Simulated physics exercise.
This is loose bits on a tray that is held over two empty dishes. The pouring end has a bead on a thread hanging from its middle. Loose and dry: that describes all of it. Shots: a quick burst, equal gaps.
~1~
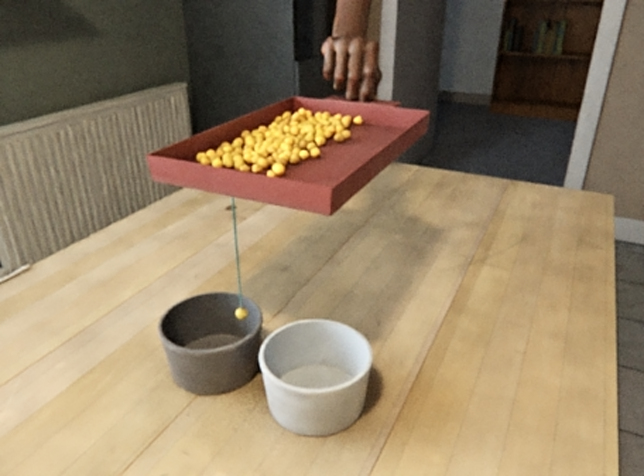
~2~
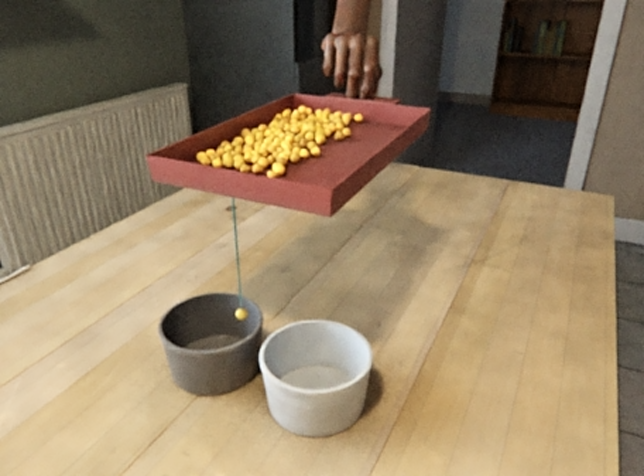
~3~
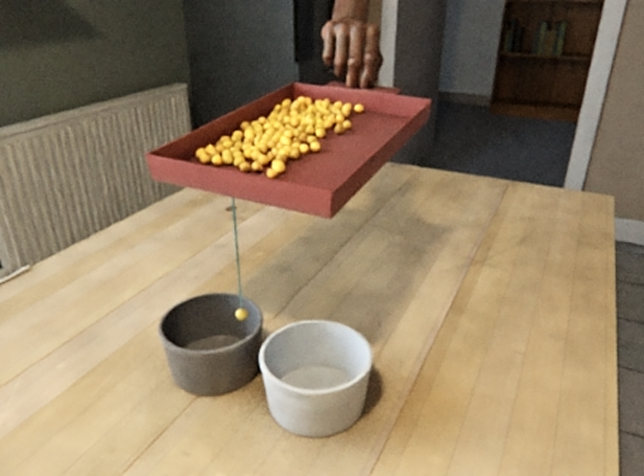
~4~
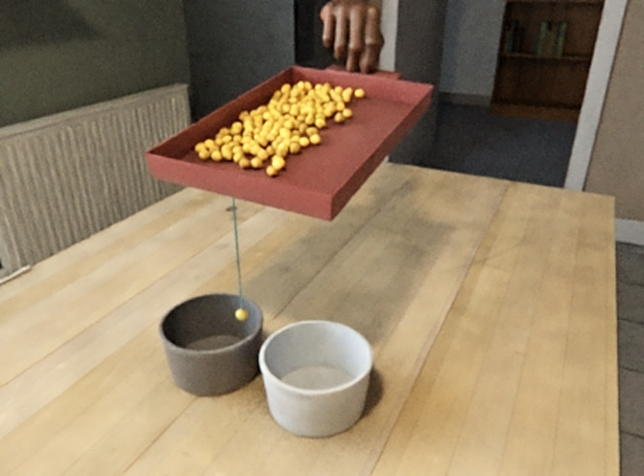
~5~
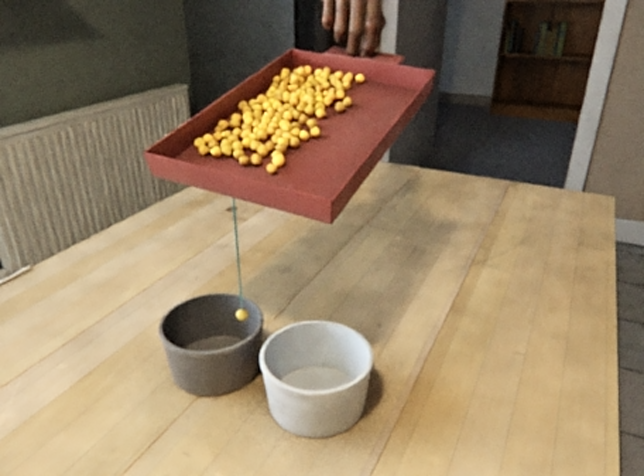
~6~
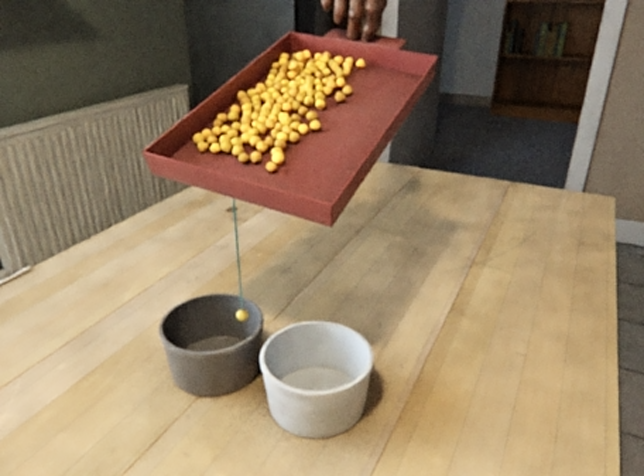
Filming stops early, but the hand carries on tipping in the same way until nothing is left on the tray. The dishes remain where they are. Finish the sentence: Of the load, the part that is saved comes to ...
Less than half of it.
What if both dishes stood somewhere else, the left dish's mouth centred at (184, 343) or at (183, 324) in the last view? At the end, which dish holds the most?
Result, try one: The right of the two; try two: The right of the two.
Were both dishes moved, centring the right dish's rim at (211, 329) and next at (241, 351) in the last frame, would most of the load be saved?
Together the dishes get less than a half first, then less than a half.
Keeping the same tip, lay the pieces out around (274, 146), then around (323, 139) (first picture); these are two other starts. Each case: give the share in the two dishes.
First case: Around 30 %; second case: Around 50 %.
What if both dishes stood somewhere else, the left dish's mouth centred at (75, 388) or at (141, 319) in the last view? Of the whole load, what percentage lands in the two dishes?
The first position comes out at 10 per cent, the other at 30 per cent.
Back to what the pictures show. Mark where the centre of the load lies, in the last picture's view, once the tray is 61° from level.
Look close to (277, 162) in the last picture.
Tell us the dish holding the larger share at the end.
Observation: The greater share ends in the dish at the right.
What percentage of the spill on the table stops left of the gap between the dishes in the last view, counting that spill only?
Near 60 per cent.
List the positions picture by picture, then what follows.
The first picture shows corners of the pouring end near (150, 155) and (331, 186), level; middle of the load near (288, 137), puffed corn balls; left dish near (182, 367); right dish near (291, 407); bead on its thread near (242, 314).
The second picture shows corners of the pouring end near (150, 155) and (331, 188), level; middle of the load near (289, 135).
The third picture shows corners of the pouring end near (149, 154) and (331, 190), tipped barely, lowest at the right corner; middle of the load near (288, 128).
The fourth picture shows corners of the pouring end near (148, 153) and (331, 194), tipped a little, lowest at the right corner; middle of the load near (288, 118).
The fifth picture shows corners of the pouring end near (147, 152) and (331, 199), tipped a little, lowest at the right corner; middle of the load near (287, 107).
The sixth picture shows corners of the pouring end near (146, 151) and (331, 203), tipped clearly, lowest at the right corner; middle of the load near (287, 98); left dish near (183, 369); right dish near (291, 409).
Shortly afterwards, tray tipped steeply; the whole lot on the tray.
Next, tray tipped right over; all but a few on the tray; only a few in the right dish; only a few outside both.
Some moments later, tray tipped past a quarter turn; near a third in the right dish; near two thirds outside both.
In the end, tray tipped past a quarter turn; near a third in the right dish; none at all in the left dish; near two thirds outside both.
